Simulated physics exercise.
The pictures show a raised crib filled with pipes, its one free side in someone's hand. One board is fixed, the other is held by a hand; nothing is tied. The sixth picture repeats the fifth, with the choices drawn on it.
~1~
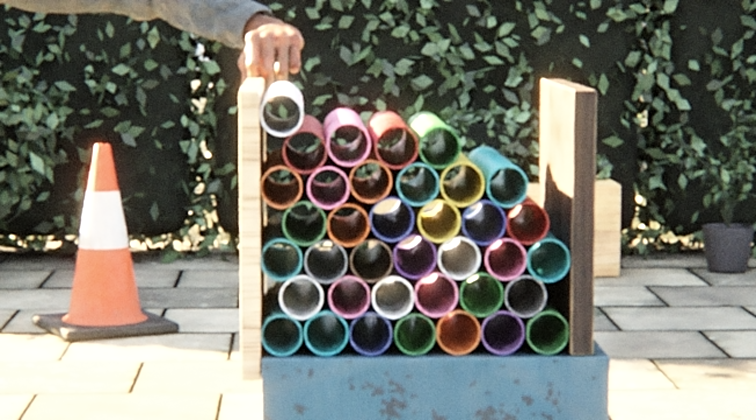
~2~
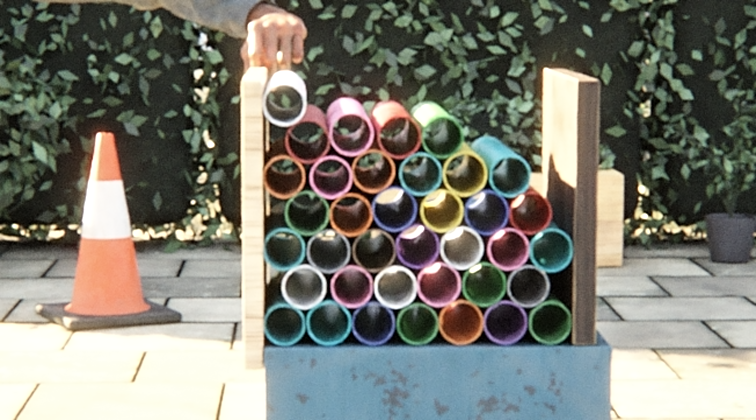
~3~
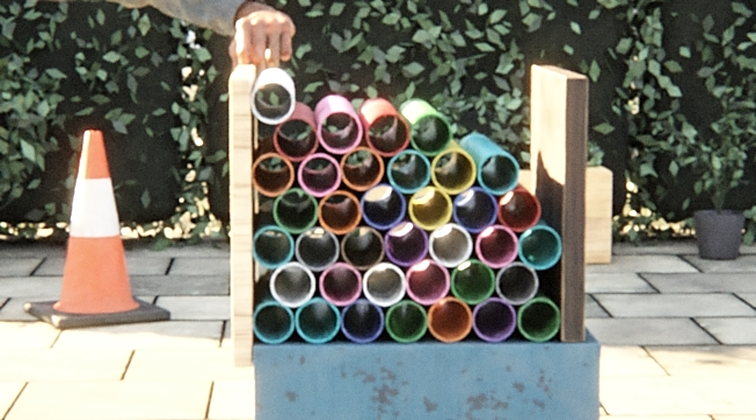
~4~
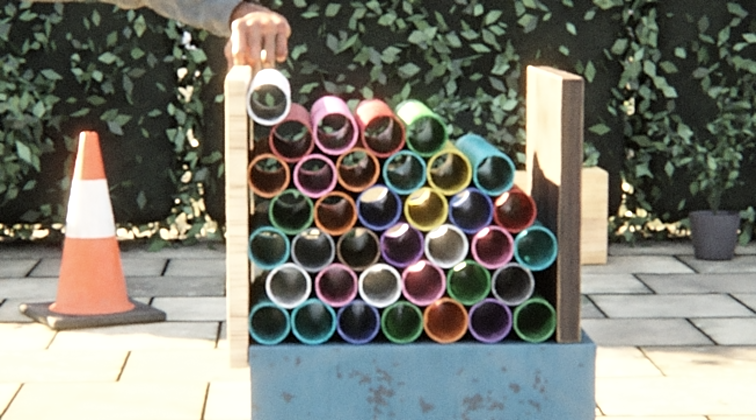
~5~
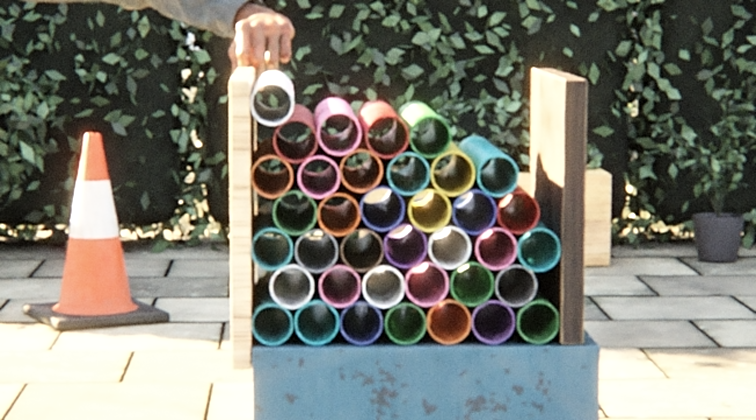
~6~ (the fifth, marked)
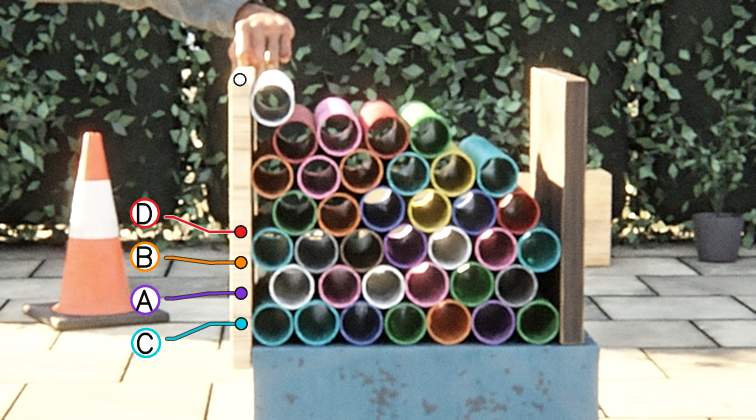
To begin with, a hand reaches in from the upper left and rests at the top of the left wooden board, beside a white pipe above a stack of colourful pipes. The view shifts slightly, but the hand, boards and pipes show almost no movement through to the end.
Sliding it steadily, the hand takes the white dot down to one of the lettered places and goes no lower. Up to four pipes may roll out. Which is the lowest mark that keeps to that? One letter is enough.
The lowest mark that will do is B.
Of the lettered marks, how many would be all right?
The number is two.
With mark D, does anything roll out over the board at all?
Yes, at D.
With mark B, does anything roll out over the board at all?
Yes, at B.
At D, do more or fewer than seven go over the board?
At D, fewer than seven.
On the copy, A at (241, 294); B at (241, 262); C at (242, 324); D at (241, 232); the white dot at (240, 80).
On B. First, top of the board (250, 159).
Then, top of the board (251, 250).
Finally, top of the board (251, 261), three out over the board.
By contrast, A more than four out over the board; C more than four out over the board; D three out over the board.
